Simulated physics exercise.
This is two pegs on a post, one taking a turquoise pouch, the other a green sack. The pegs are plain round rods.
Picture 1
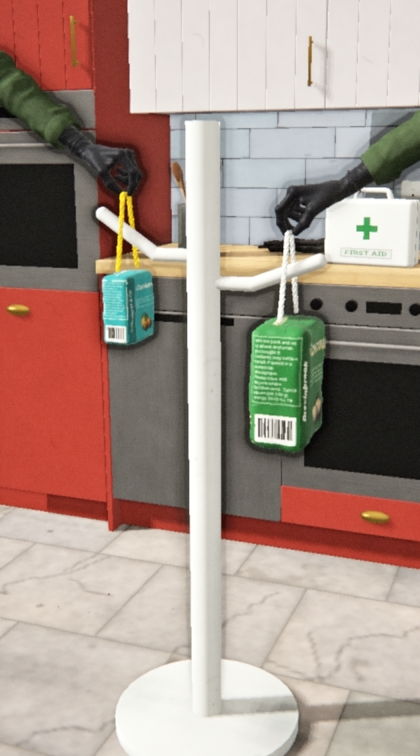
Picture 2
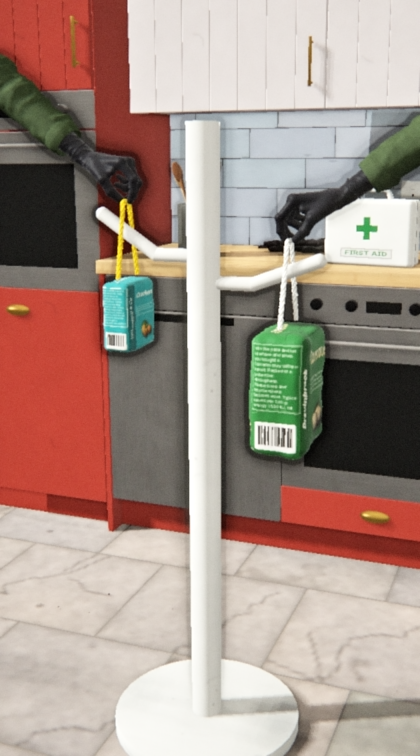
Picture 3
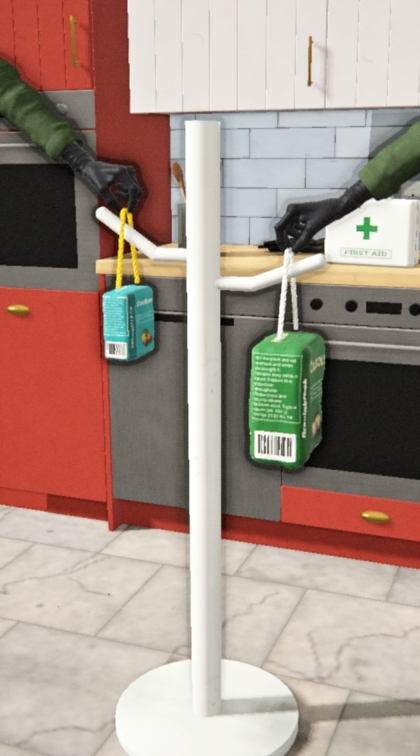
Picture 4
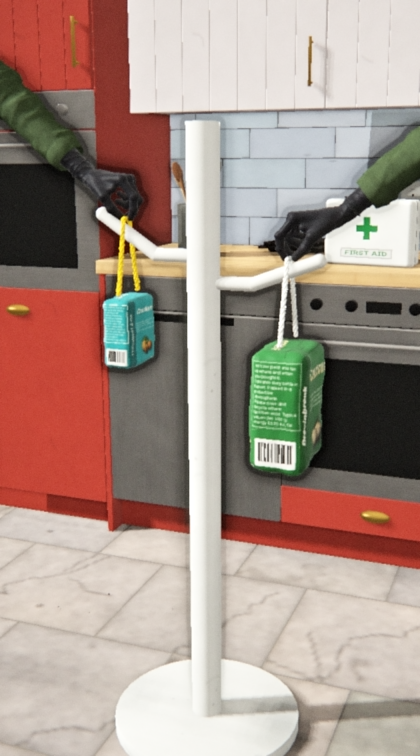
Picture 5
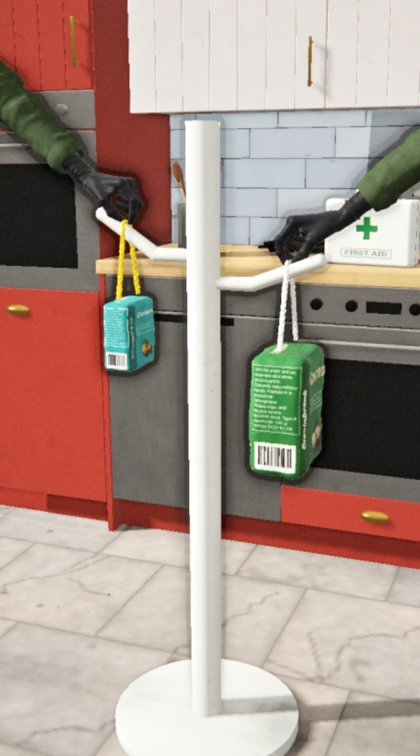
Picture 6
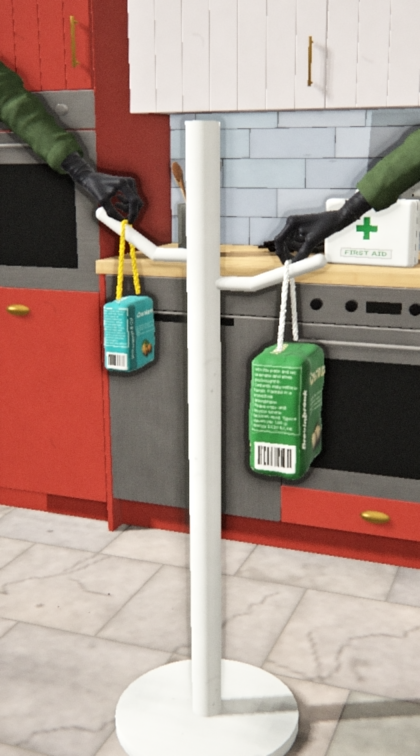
To begin with, two black-gloved hands hold a turquoise pouch and a green sack by their cords beside the upturned pegs of a white post in a kitchen. Both hands then lower their loads a short way together, and finally they stay almost still, still gripping the cords.
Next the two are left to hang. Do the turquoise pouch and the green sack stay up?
The turquoise pouch holds on; the green sack remains on its peg.
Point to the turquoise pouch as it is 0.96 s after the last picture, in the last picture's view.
Close to (160, 353).
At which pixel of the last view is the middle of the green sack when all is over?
Near (261, 422).
Then, 0.42 s after the last picture, turquoise pouch hanging near (174, 356); green sack hanging near (277, 415).
Then, 0.96 s after the last picture, turquoise pouch hanging near (160, 353); green sack hanging near (242, 420).
At rest, turquoise pouch hanging near (189, 357); green sack hanging near (261, 422). The turquoise pouch remains on its peg and the green sack stays hanging.
